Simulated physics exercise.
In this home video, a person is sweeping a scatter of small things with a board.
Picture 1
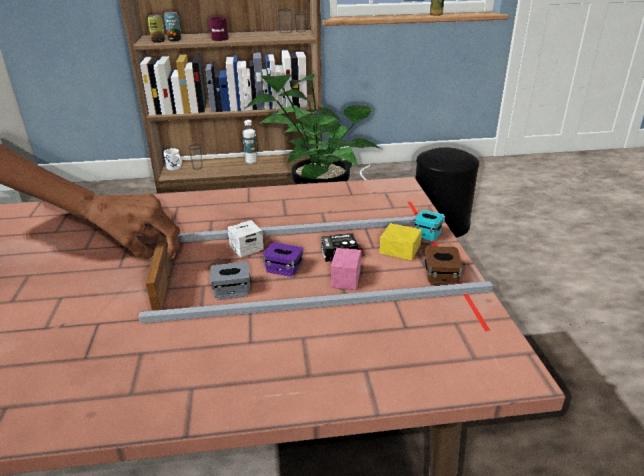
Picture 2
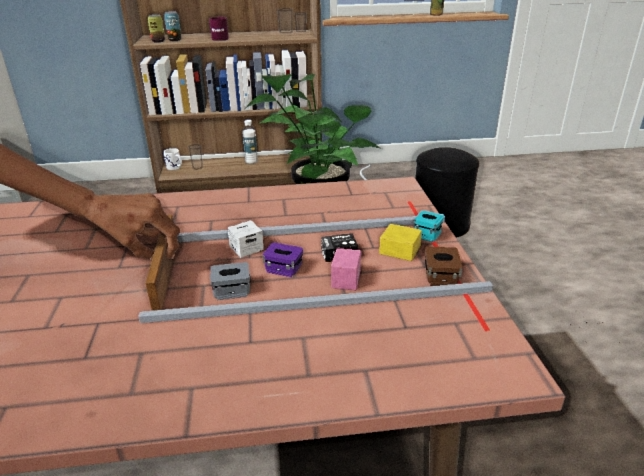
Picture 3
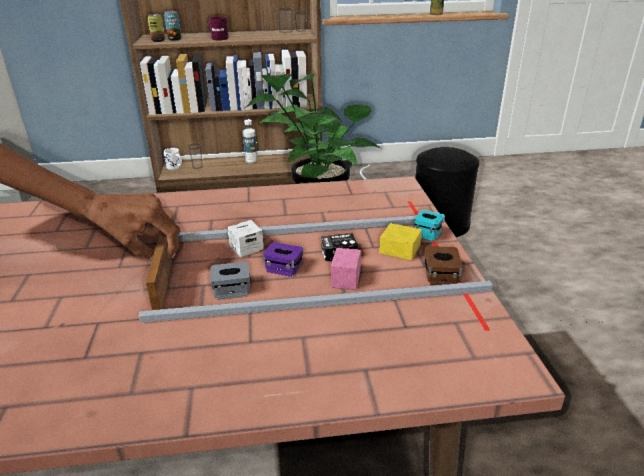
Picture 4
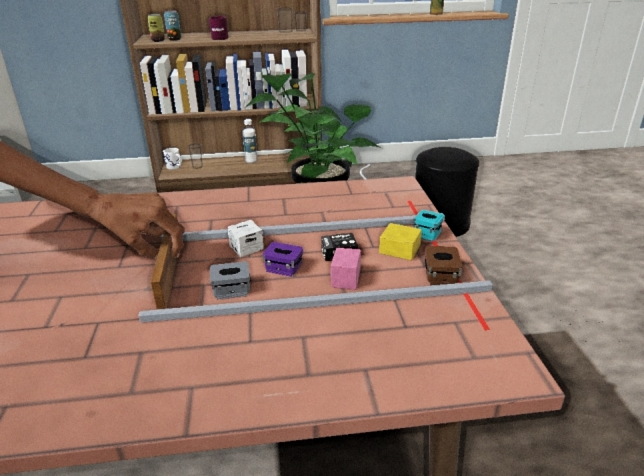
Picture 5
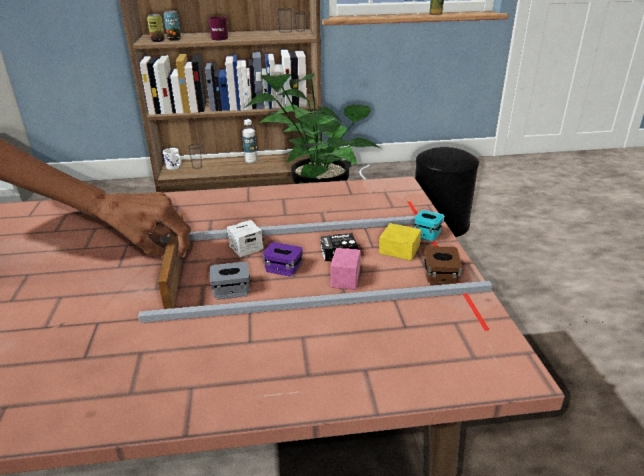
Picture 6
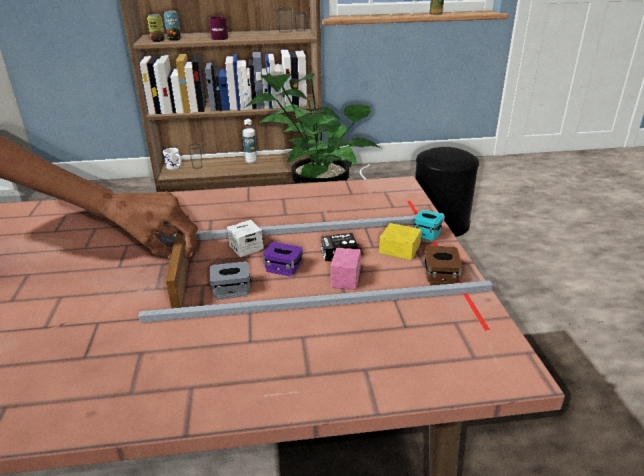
A hand holding a brown board at the left end of two grey rails on a brick-patterned table stays nearly still at first. Then it slides the board slightly right, toward the grey and white boxes, while these and the purple, black, pink, yellow, turquoise and brown ones stay in place.
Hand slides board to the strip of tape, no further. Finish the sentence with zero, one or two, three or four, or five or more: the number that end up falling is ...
The number that end up falling is five or more.
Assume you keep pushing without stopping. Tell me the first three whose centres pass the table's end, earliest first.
The yellow block, the brown case, the black box.
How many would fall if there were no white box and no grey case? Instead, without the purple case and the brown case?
First 3, then 3.
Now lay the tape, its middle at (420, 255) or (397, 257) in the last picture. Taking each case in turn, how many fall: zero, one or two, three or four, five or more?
First tape: Three to four. Second tape: One or two.
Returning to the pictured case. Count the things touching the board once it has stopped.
That makes 3.
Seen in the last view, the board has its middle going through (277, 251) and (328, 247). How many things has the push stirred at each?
The count reaches 3 first and 6 second.
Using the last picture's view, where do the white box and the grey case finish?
I'd put one at around (443, 226) and the other at around (469, 261).
Early on, none off yet; turquoise case at rest near (428, 226); brown case at rest near (442, 265); yellow block at rest near (400, 241).
A while later, none off yet; turquoise case at rest near (429, 225); brown case at rest near (442, 265); yellow block travelled a little near (419, 241).
Further along, one off so far; turquoise case moving near (433, 223); brown case travelled about its own width near (488, 262); yellow block on its side near (482, 270).
Finally, the number that fall off is five or more; lost, pink block, black box, yellow block, brown case and turquoise case.
